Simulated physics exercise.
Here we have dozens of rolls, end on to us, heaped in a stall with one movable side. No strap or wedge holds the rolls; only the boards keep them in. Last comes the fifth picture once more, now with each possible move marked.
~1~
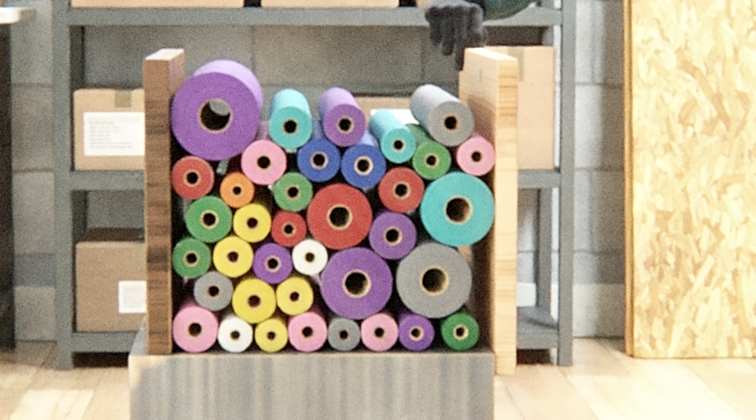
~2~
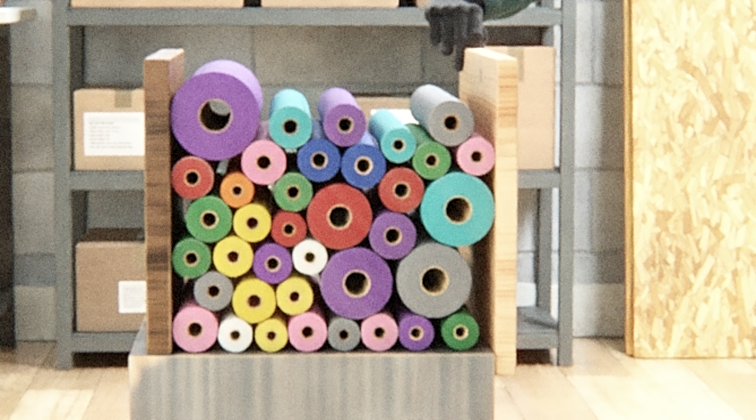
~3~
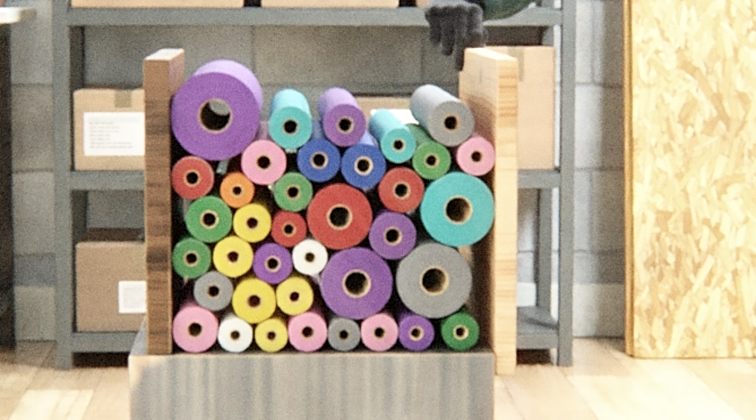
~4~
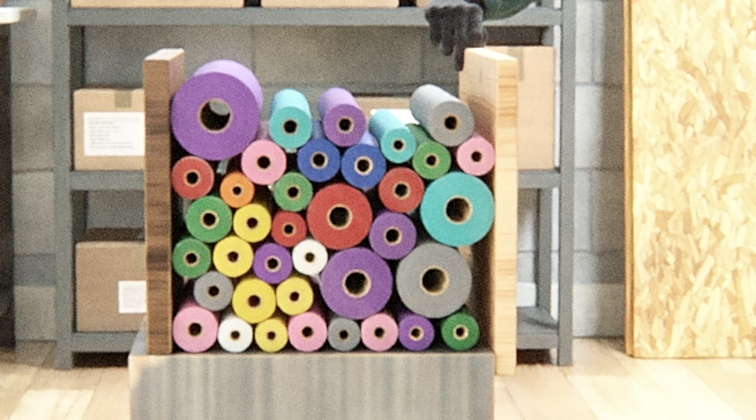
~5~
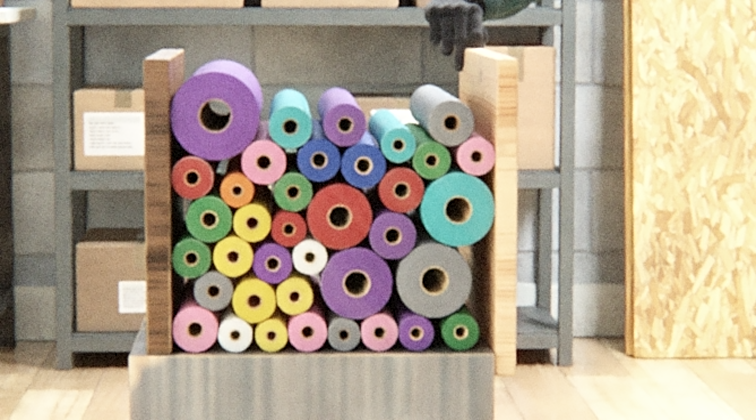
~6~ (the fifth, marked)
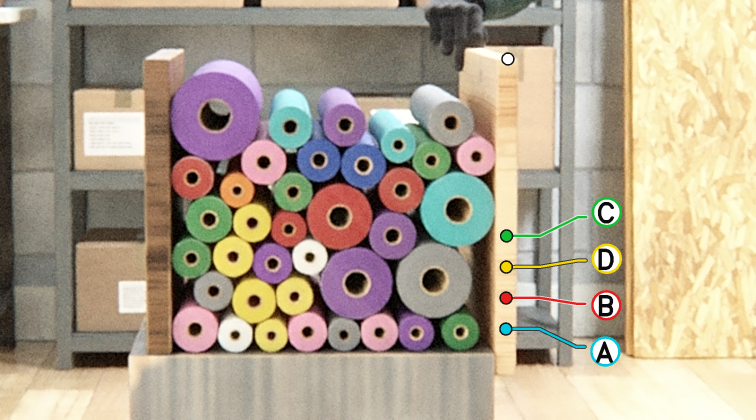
In the video, rolls of many colours and sizes lie stacked between two upright wooden boards on a grey base, in front of shelves with cardboard boxes. A dark gloved hand hovers above the right board, and nothing visibly moves.
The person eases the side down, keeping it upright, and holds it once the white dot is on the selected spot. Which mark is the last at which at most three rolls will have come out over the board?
Slide it to C.
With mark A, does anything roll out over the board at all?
Yes, at A.
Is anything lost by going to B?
At B: Yes.
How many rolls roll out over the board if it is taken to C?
It comes to two.
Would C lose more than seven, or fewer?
At C, fewer than seven.
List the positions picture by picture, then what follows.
The first picture shows a yellow roll (255, 301); a purple roll (273, 263); a red roll (289, 229).
The second picture shows a red roll (289, 229); a pink roll (477, 156).
The third picture shows a grey roll (451, 123); a turquoise roll (290, 126).
The fourth picture shows side board (486, 198); a pink roll (195, 330).
The fifth picture shows a pink roll (380, 333); a yellow roll (255, 301); a purple roll (273, 263).
On the marked copy, A at (506, 329); B at (506, 298); C at (507, 236); D at (506, 267); the white dot at (508, 59).
With C. Early on, top of the board (496, 137).
Further on, top of the board (495, 226).
At the end, top of the board (495, 235), two out over the board.
As for the rest, A more than three out over the board; B more than three out over the board; D more than three out over the board.
